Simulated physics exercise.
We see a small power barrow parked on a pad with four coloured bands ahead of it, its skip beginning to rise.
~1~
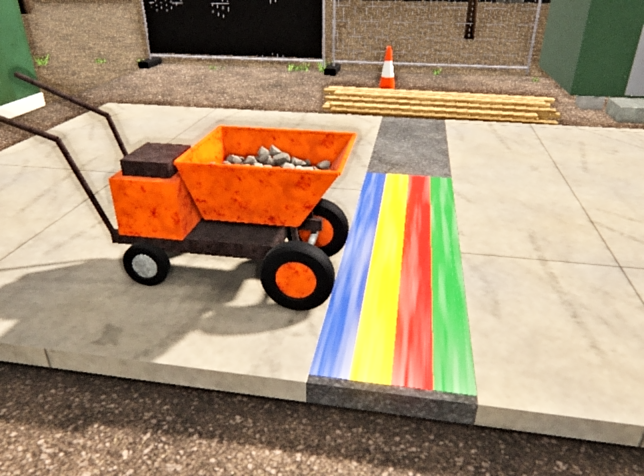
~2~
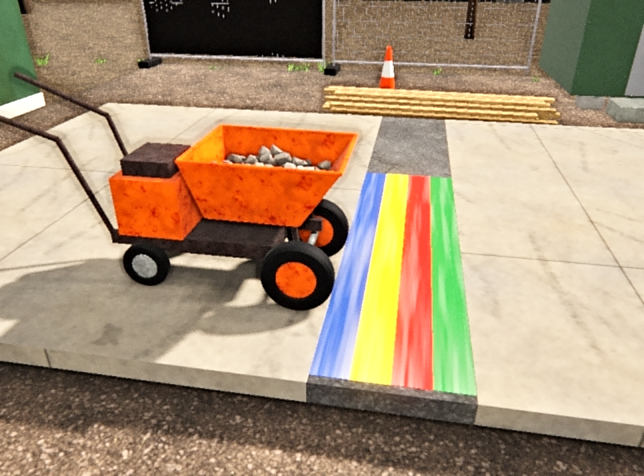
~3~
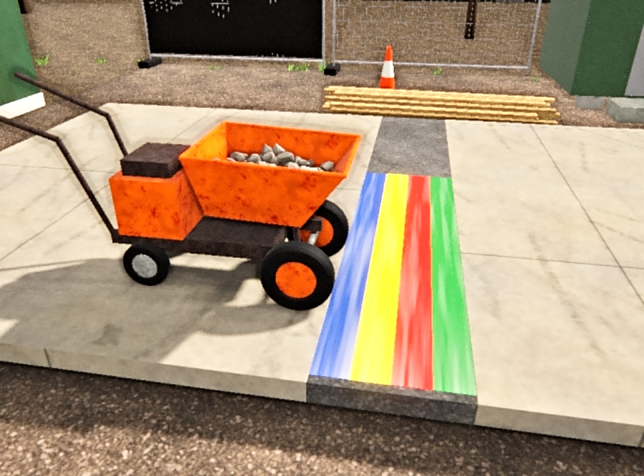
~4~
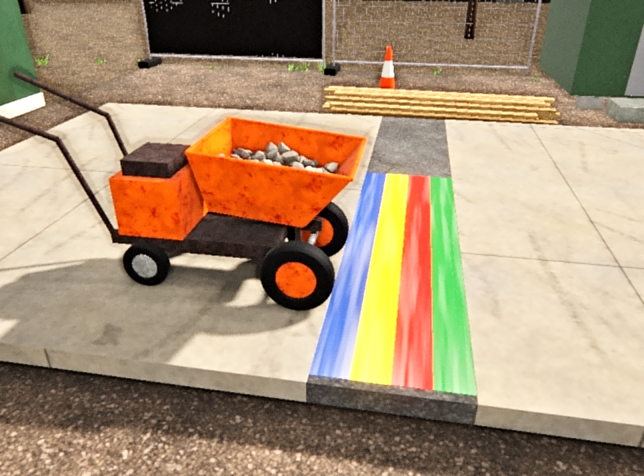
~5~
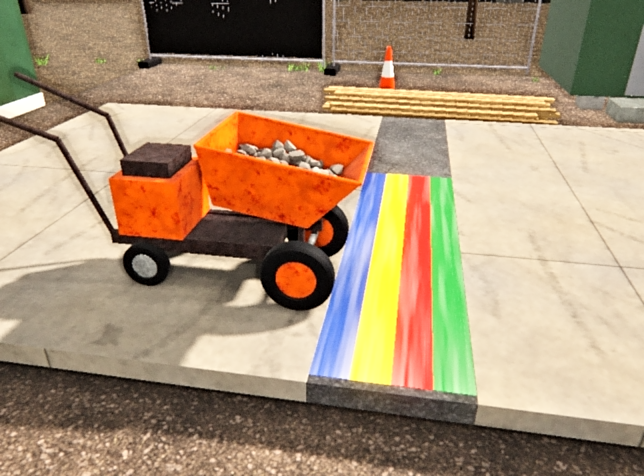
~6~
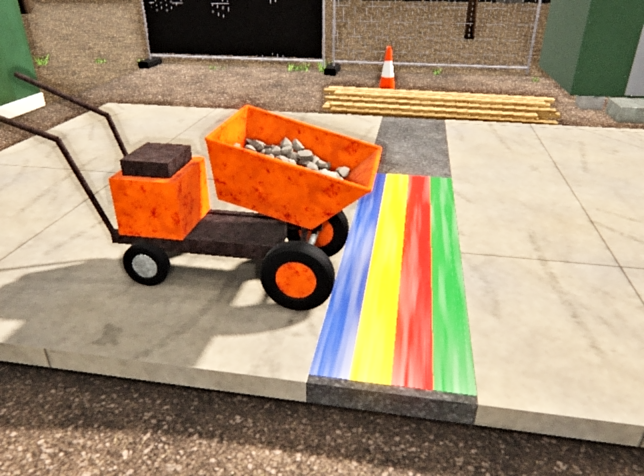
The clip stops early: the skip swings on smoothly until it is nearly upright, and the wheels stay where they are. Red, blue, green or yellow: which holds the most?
The green strip carries the most.
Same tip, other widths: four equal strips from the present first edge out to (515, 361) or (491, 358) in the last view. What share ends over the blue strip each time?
Roughly 0 per cent, and 0 per cent.
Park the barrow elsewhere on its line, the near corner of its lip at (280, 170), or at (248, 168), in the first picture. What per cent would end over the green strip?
In turn 10 and 10 in a hundred.
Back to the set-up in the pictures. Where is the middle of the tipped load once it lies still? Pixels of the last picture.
At about (455, 290).
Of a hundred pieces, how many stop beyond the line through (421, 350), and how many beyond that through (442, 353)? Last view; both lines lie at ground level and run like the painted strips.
The first gives 60 %, the second 50 %.
Shortly afterwards, skip tipped steeply; the whole lot in the skip.
Next, skip tipped right over; the bulk in the skip; only a few over the red strip; a little over the green strip; only a few off the paint.
Some moments later, skip tipped right over; near a third in the skip; a little over the red strip; near a third over the green strip; near a quarter off the paint.
In the end, skip tipped right over; near a third in the skip; none at all over the blue strip; none at all over the yellow strip; a little over the red strip; near a third over the green strip; near a quarter off the paint.
